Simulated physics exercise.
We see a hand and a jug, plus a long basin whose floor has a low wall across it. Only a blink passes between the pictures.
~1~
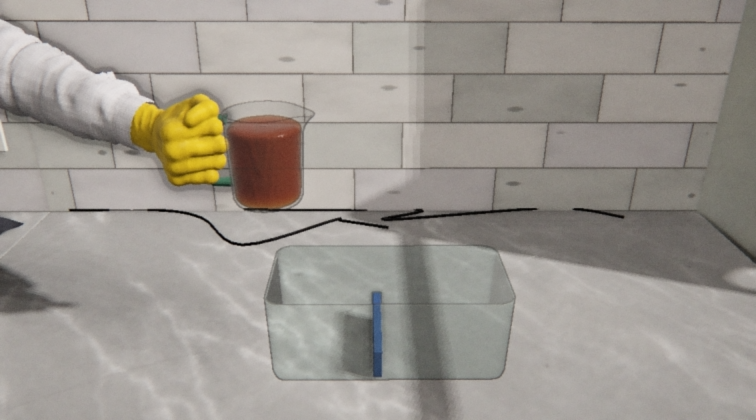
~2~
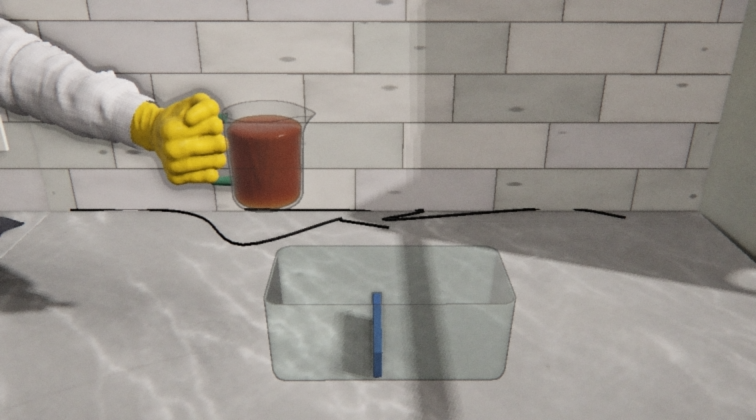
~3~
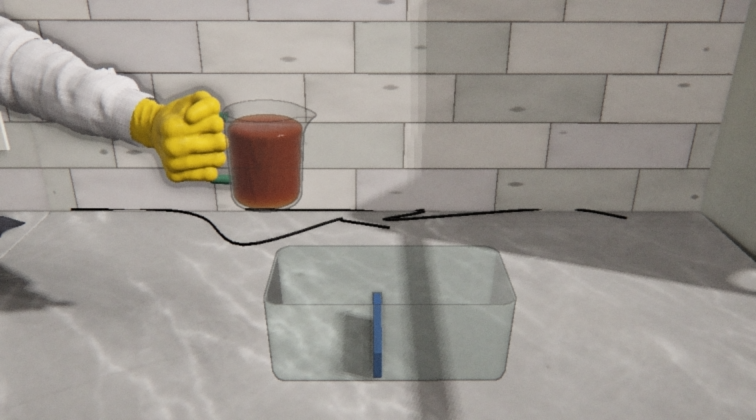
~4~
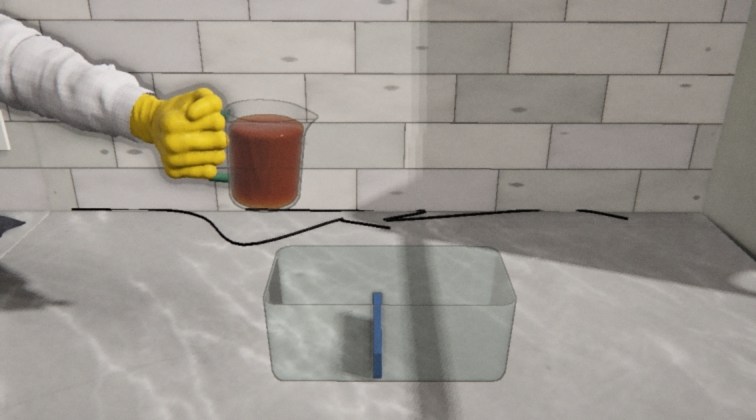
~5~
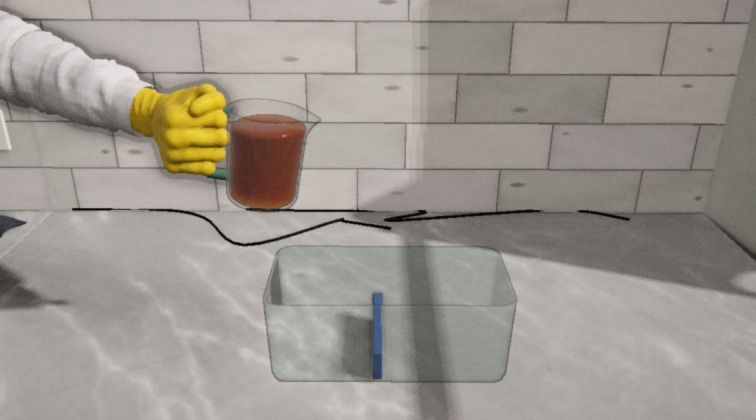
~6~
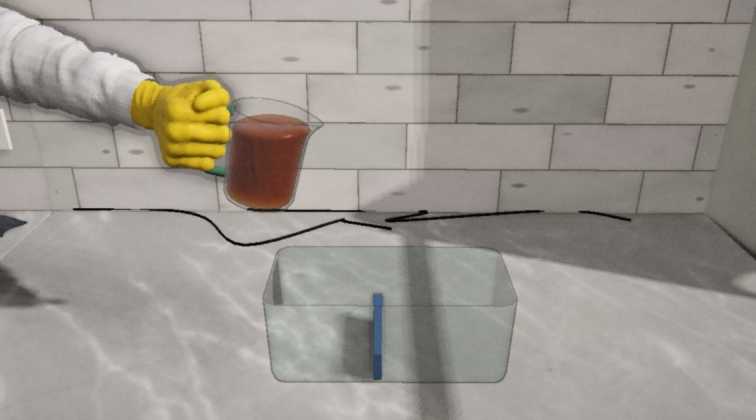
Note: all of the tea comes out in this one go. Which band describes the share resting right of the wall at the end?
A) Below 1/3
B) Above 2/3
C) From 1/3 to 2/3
The answer is C.
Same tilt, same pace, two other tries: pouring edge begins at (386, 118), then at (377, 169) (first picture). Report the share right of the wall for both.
Near 90 % and 95 %.
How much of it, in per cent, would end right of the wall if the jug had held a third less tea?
About 25 percent.
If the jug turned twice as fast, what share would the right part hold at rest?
Something like 35 percent.
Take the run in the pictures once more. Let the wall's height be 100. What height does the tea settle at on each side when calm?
The left reads 30 in a hundred and the right 30 in a hundred.
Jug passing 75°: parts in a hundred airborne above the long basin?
About 20 %.
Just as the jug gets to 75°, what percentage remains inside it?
75 per cent or so.
A moment on, the jug is tipped on its side and 77 per cent is still to pour, 0 is left of the wall and 3 right of it.
Next, the jug is tipped right over and 20 per cent is still to pour, 16 is left of the wall and 39 right of it.
Then the jug is tipped right over and 1 per cent is still to pour, 44 is left of the wall and 52 right of it.
Later the jug is tipped right over and 0 per cent is still to pour, 46 is left of the wall and 53 right of it.
In the end 46 per cent lies left of the wall, 53 right of it and 2 outside.
